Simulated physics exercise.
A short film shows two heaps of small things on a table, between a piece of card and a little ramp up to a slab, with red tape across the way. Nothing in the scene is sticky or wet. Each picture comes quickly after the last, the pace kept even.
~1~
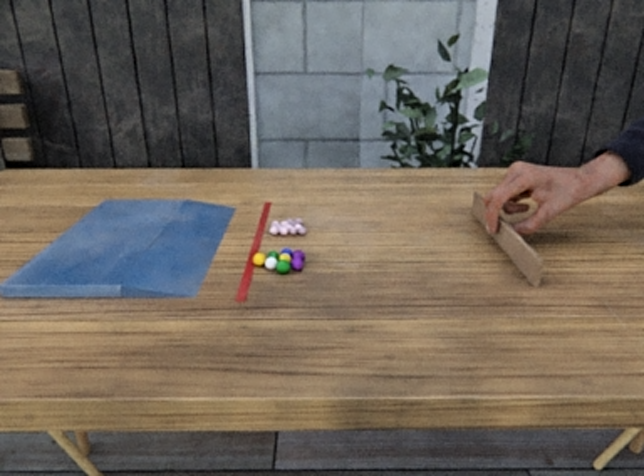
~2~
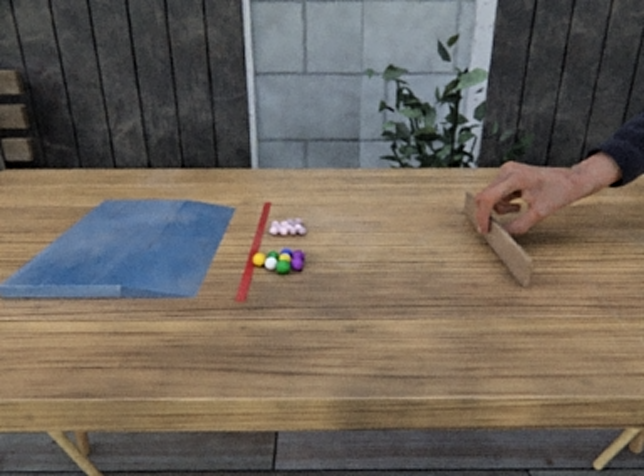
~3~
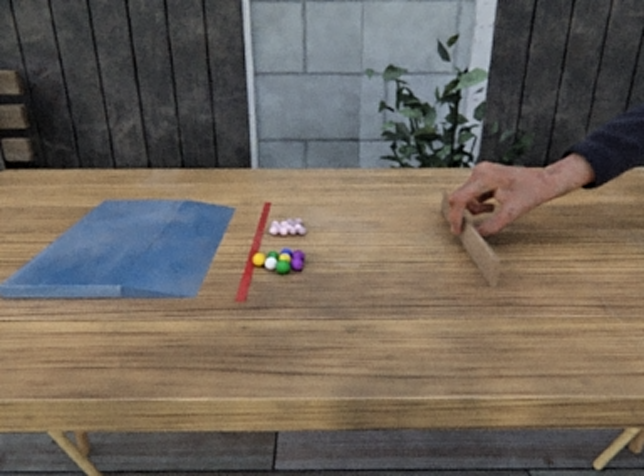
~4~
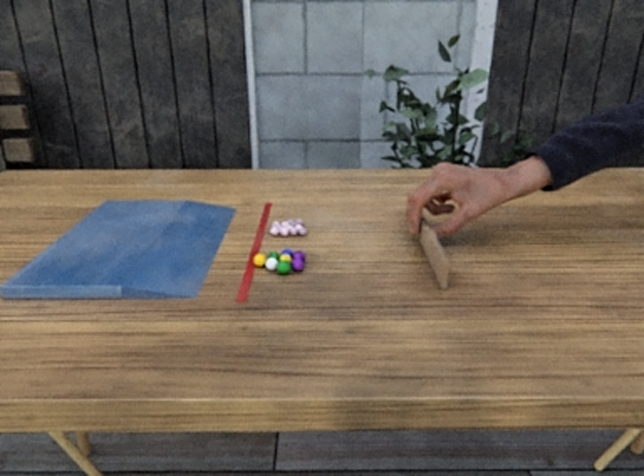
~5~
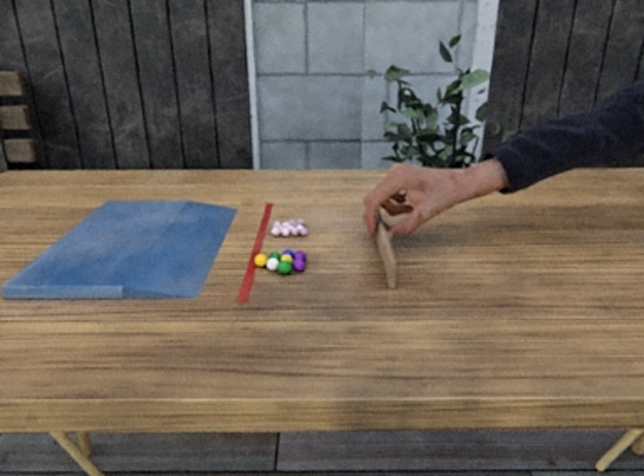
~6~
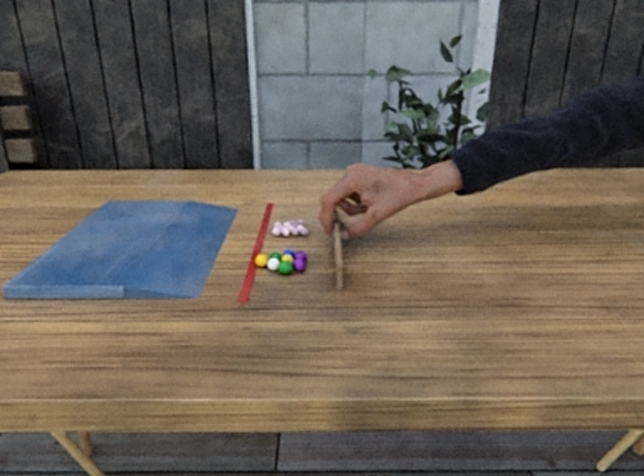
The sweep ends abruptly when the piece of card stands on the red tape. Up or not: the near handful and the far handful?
Near handful clears the top, partly, far handful clears the top, partly.
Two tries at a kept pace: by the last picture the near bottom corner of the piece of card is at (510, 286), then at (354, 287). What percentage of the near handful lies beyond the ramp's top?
Result: First case ~ 0 %, second case ~ 100 %.
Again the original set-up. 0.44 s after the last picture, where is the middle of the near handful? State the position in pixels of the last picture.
Centre, estimated: (11, 265).
Then, 0.07 s on from there, piece of card still moving, near (282, 222); near handful the whole lot short of the ramp; far handful the whole lot short of the ramp.
Then, 0.16 s on from there, piece of card stopped at the red tape; near handful the bulk on the ramp, a little short of the ramp; far handful a little past the top, all but a few on the ramp.
Then, 0.44 s on from there, piece of card stopped at the red tape; near handful the whole lot past the top; far handful the whole lot past the top.
In the end, piece of card stopped at the red tape; near handful the whole lot past the top; far handful the whole lot past the top.
